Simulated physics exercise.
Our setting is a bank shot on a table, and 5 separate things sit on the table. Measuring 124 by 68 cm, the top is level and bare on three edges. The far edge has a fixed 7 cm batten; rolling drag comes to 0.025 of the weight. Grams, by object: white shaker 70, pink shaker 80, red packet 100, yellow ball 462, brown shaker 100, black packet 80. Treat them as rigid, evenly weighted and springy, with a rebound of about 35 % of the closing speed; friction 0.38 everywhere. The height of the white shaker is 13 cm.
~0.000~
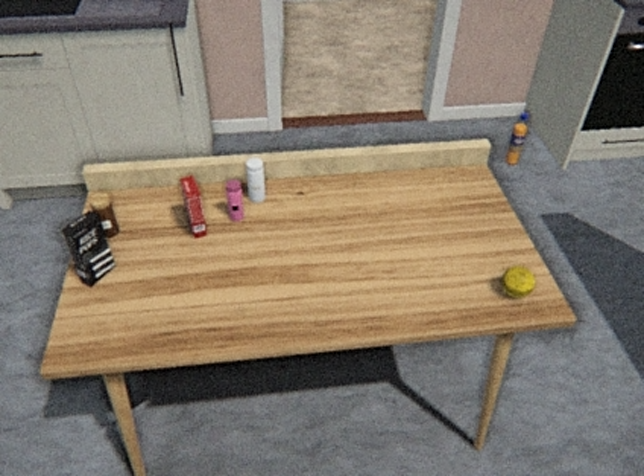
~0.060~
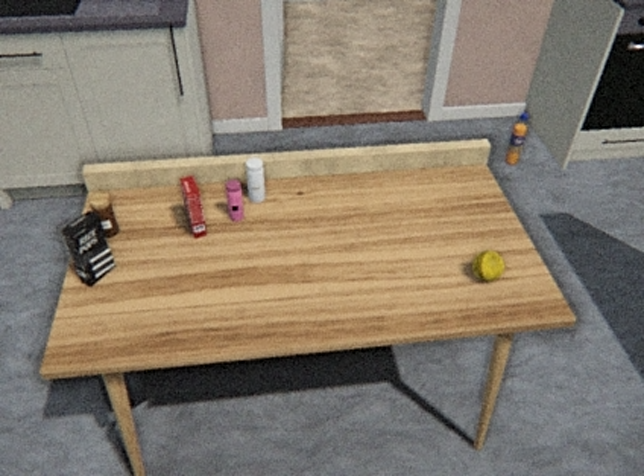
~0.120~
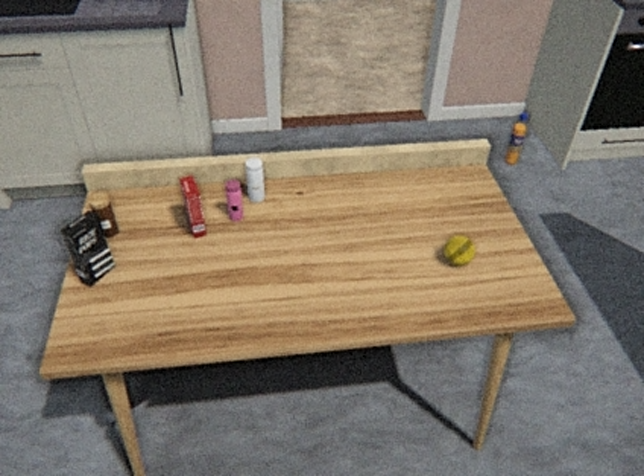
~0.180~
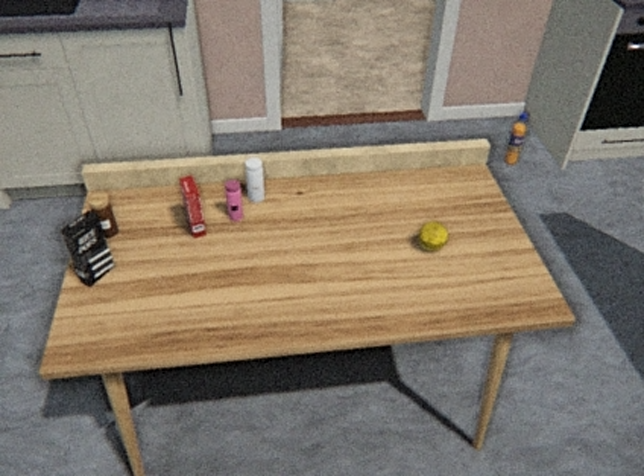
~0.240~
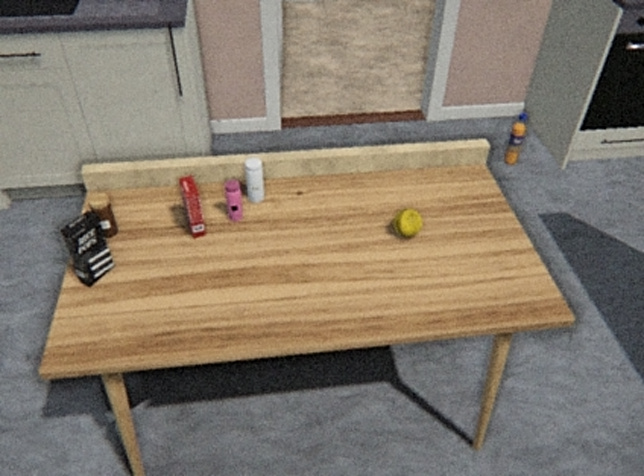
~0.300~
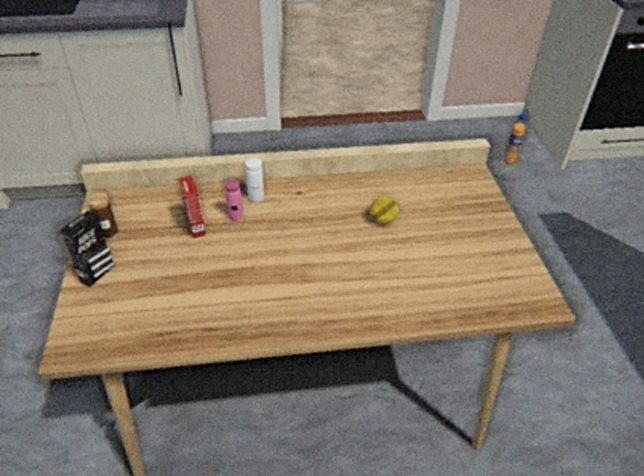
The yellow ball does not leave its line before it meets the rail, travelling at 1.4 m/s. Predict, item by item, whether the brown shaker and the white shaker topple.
The brown shaker does not topple. The white shaker does topple.
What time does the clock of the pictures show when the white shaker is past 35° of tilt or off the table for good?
At about 0.9 s.
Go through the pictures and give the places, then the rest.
In the first picture, yellow ball (518, 282); brown shaker (105, 216); white shaker (256, 180).
In the second picture, yellow ball (488, 266); black packet (90, 250).
In the third picture, yellow ball (459, 251); red packet (193, 208).
In the fourth picture, yellow ball (433, 236); pink shaker (234, 201).
In the fifth picture, yellow ball (408, 223); black packet (89, 250).
In the sixth picture, yellow ball (384, 210); brown shaker (103, 216); white shaker (255, 180).
After 0.50 s, yellow ball near (315, 173).
After 0.90 s, yellow ball near (242, 192); white shaker leaning 41° near (208, 189).
After 1.30 s, yellow ball near (197, 201); white shaker on its side near (176, 196); red packet leaning 3°.
At rest (2.6 s), tipped over on the table, white shaker; the other 4 in place, give or take 4 cm. Seen from the same camera at the end, brown shaker near (103, 216), white shaker near (170, 189).
